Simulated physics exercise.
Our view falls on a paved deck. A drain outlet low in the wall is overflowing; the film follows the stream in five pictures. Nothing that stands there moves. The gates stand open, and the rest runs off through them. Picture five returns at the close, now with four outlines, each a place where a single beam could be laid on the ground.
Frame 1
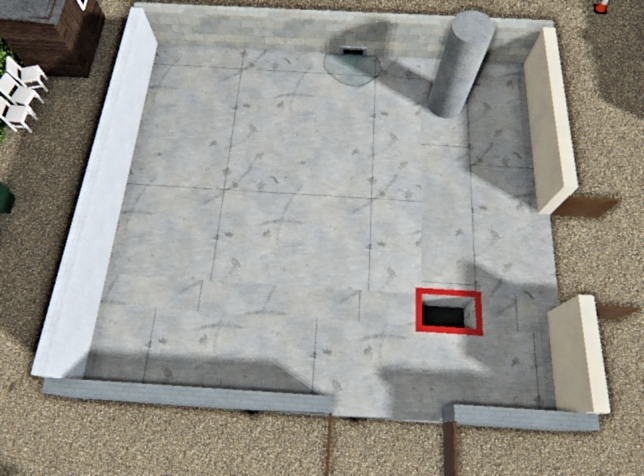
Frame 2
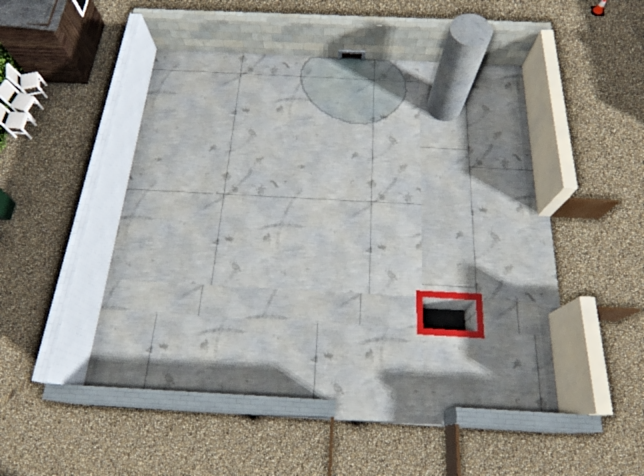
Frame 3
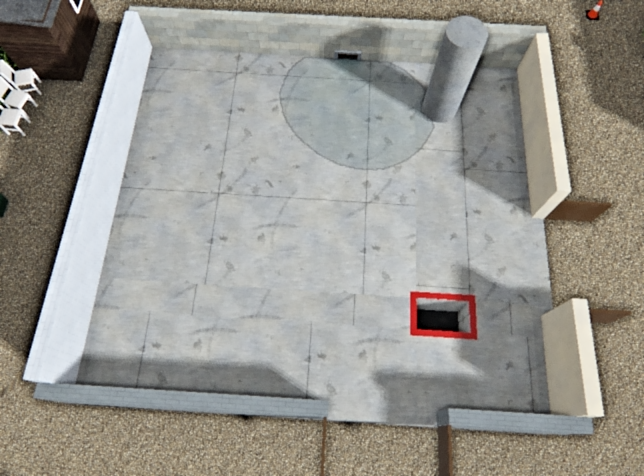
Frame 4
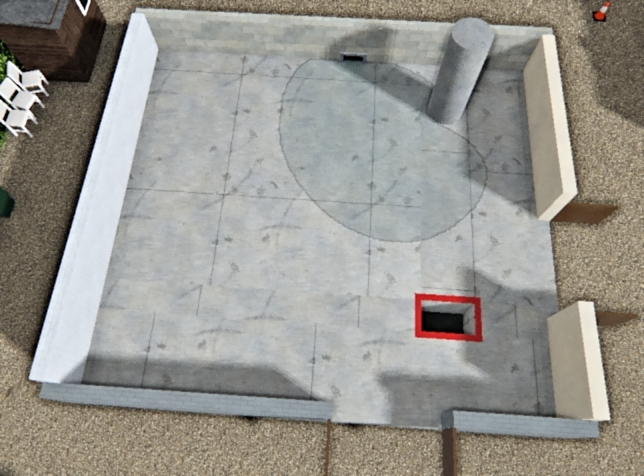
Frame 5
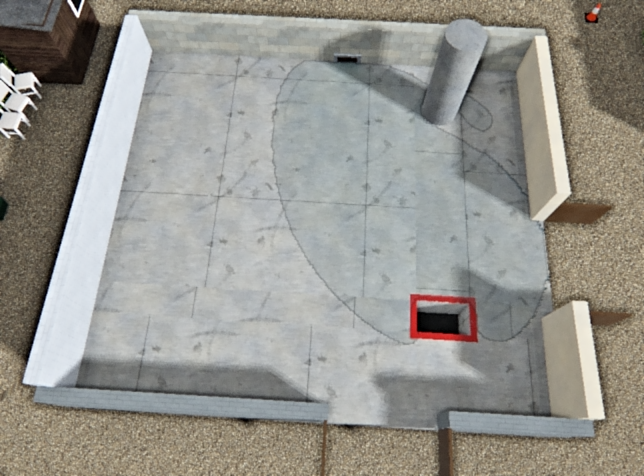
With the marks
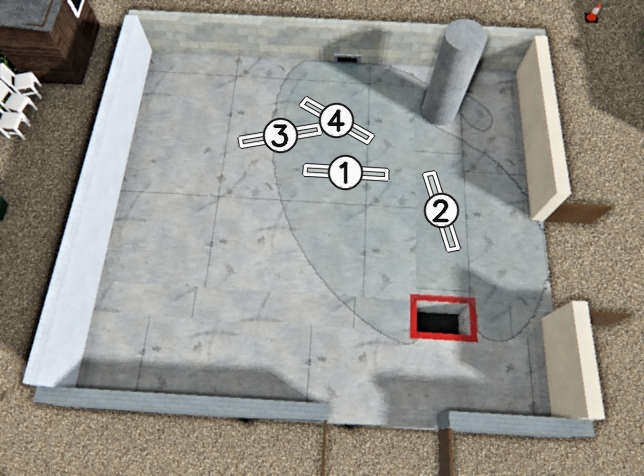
Water spreads from the back wall across the paved deck and reaches the red drain pit.
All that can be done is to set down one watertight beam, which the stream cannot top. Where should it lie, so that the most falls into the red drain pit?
It is 2.
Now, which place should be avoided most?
The answer is 1.
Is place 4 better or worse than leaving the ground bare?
Worse.
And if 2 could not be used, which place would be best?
The answer is 3.
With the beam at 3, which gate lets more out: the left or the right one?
More leaves on the left.
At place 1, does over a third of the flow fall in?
No.
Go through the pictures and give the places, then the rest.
Outfall at (353, 51); red drain pit at (449, 311); open gate at (543, 261); open gate at (388, 404); water covers 1 % of the ground and shows as far out as (370, 78); red drain pit still dry.
Water covers 5 % of the ground and shows as far out as (348, 120); red drain pit still dry.
Water covers 11 % of the ground and shows as far out as (401, 158); red drain pit still dry.
Water covers 21 % of the ground and shows as far out as (400, 239); red drain pit still dry.
Water covers 35 % of the ground and shows as far out as (520, 323); red drain pit taking water.
On the marked copy, 1 from (305, 169) to (386, 174); 2 from (429, 173) to (453, 249); 3 from (240, 142) to (319, 129); 4 from (304, 102) to (369, 139).
With 1, about 15 % of the stream runs into the red drain pit, about 83 % out by the gates.
With 2, about 46 % of the stream runs into the red drain pit, about 49 % out by the gates.
With 3, about 35 % of the stream runs into the red drain pit, about 61 % out by the gates.
With 4, about 22 % of the stream runs into the red drain pit, about 75 % out by the gates.
